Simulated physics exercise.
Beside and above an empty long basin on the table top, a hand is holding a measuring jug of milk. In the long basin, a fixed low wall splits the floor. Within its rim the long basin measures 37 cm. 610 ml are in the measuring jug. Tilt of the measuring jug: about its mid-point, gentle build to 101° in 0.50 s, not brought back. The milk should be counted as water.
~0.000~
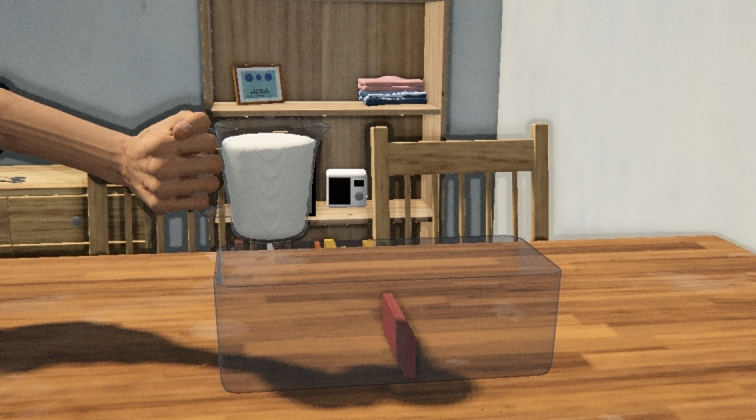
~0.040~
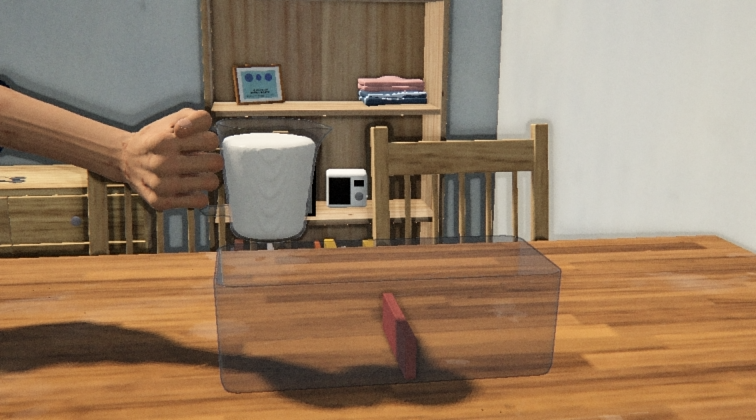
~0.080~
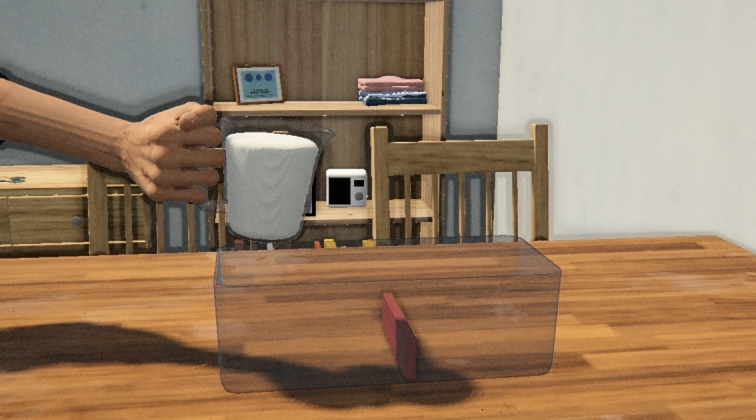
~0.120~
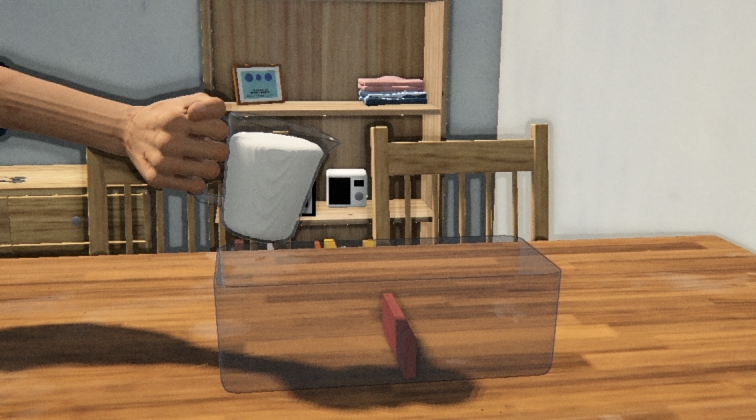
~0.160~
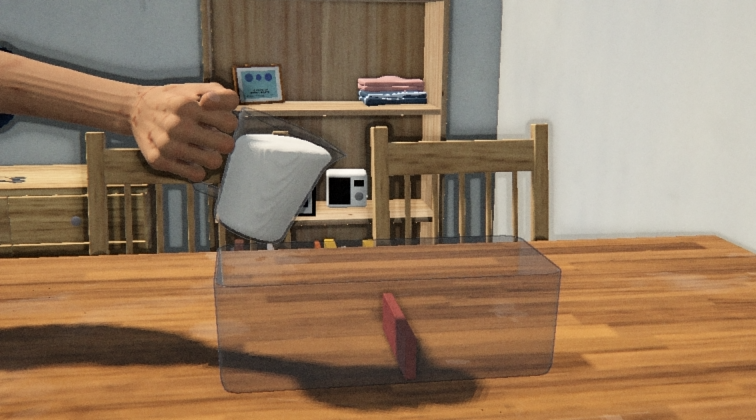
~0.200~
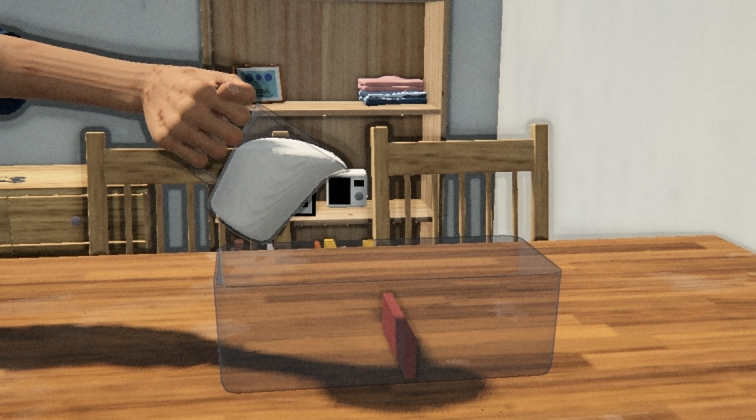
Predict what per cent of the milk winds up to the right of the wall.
Roughly 10 per cent is past the wall.
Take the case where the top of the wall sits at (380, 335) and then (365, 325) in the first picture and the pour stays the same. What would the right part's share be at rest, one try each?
Result: 60 per cent, then 85 per cent.
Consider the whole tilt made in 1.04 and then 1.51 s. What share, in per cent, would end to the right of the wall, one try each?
20 and 30 %.
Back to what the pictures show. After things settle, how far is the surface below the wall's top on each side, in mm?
Measured: Left around 30 mm, right around 46 mm.
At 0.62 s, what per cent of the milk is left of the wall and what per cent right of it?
Near 70 on the left, 10 on the right.
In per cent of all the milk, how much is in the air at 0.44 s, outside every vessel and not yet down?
Some 16 per cent, I reckon.
After 0.44 s the tilt is 97° and 50 per cent is still to pour, 27 is left of the wall and 7 right of it.
After 0.62 s the tilt is 101° and 13 per cent is still to pour, 70 is left of the wall and 9 right of it.
After 0.80 s the tilt is 101° and 2 per cent is still to pour, 85 is left of the wall and 10 right of it.
After 1.00 s the tilt is 101° and 0 per cent is still to pour, 88 is left of the wall and 11 right of it.
In the end 88 per cent lies left of the wall, 10 right of it and 1 outside.
